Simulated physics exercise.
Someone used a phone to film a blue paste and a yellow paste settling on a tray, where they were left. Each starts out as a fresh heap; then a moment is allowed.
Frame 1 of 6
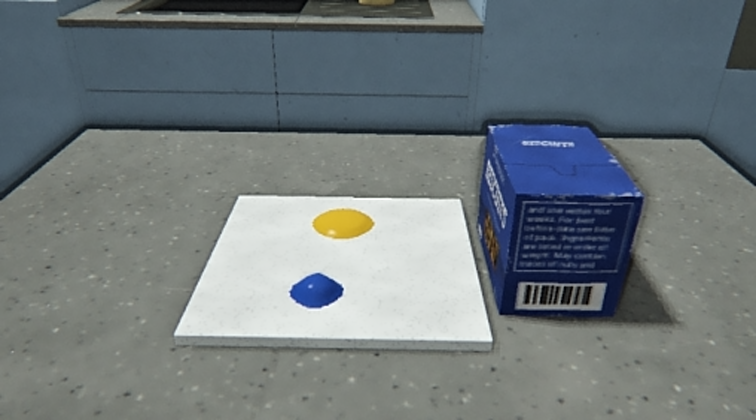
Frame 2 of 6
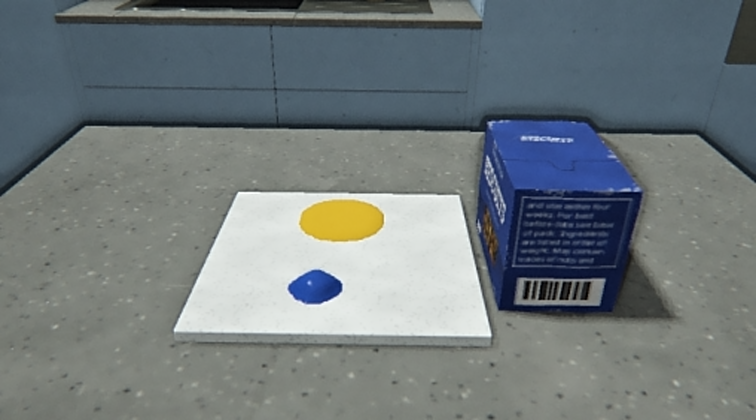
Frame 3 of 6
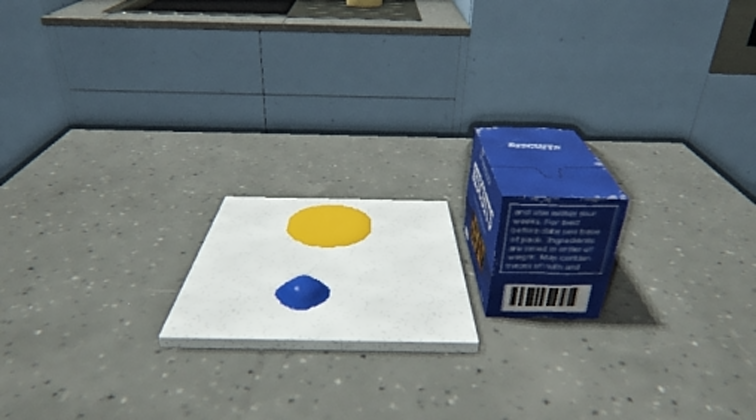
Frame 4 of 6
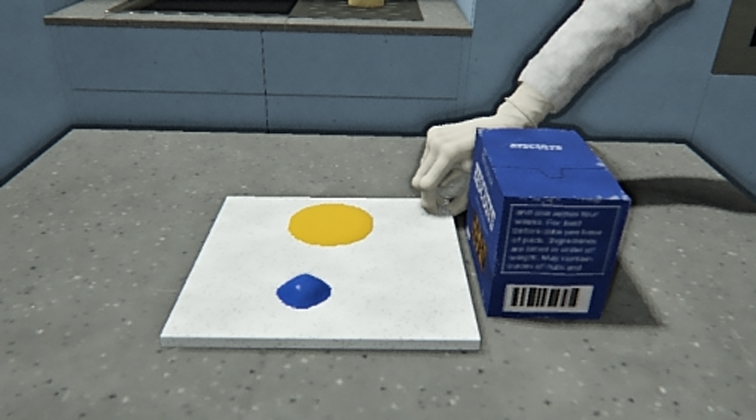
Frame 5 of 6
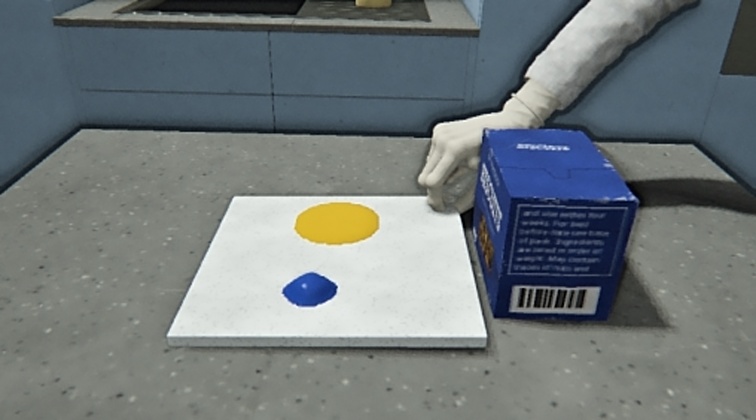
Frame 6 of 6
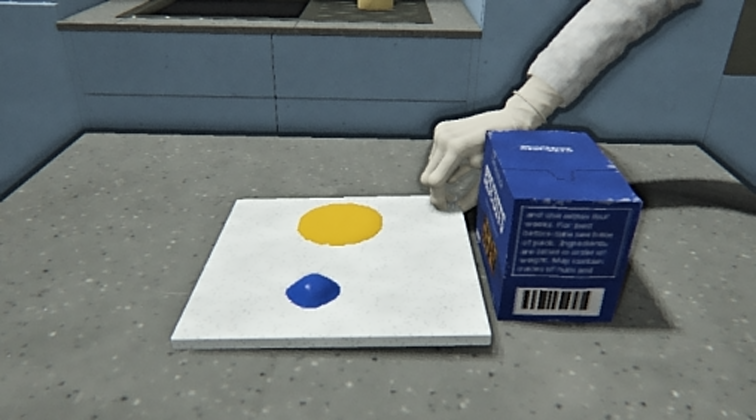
In this clip, a yellow paste spreads thin on a white tray beside a blue packet while a blue paste stays mounded; then a gloved hand takes the tray's far right corner, and the tray barely moves.
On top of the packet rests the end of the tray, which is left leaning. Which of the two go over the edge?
My prediction: The blue paste stays on the surface; the yellow paste leaves the surface.
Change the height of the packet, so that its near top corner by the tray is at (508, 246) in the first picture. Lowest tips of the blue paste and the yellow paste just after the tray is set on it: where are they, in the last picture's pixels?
The first tip is at (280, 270), the second at (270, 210).
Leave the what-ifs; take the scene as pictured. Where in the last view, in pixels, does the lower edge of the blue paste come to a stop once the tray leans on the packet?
In the end it lies close to (264, 251).
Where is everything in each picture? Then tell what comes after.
In the first picture, the tray lies flat; blue paste (316, 284) a mound; yellow paste (343, 221) a low mound; packet (568, 260).
The second picture shows they settle; blue paste (315, 280) a mound; yellow paste (342, 218) spread thin.
The third picture shows at rest; blue paste (303, 286) a mound; yellow paste (330, 224) spread thin.
The fourth picture shows a hand takes the end; blue paste (304, 285) a mound; yellow paste (331, 222) spread thin.
In the fifth picture, the end is rising; blue paste (310, 283) a mound; yellow paste (338, 221) spread thin.
The sixth picture shows the tray slopes by about 3°; blue paste (313, 284) a mound; yellow paste (341, 222) spread thin; packet (566, 265).
Shortly, slope about 32°; the blue paste has not moved; the yellow paste has crept down a long way.
Then, the blue paste has not moved; the yellow paste is dripping off the low end.
At the finish, slope about 32°; the blue paste has not moved; the yellow paste is dripping off the low end.
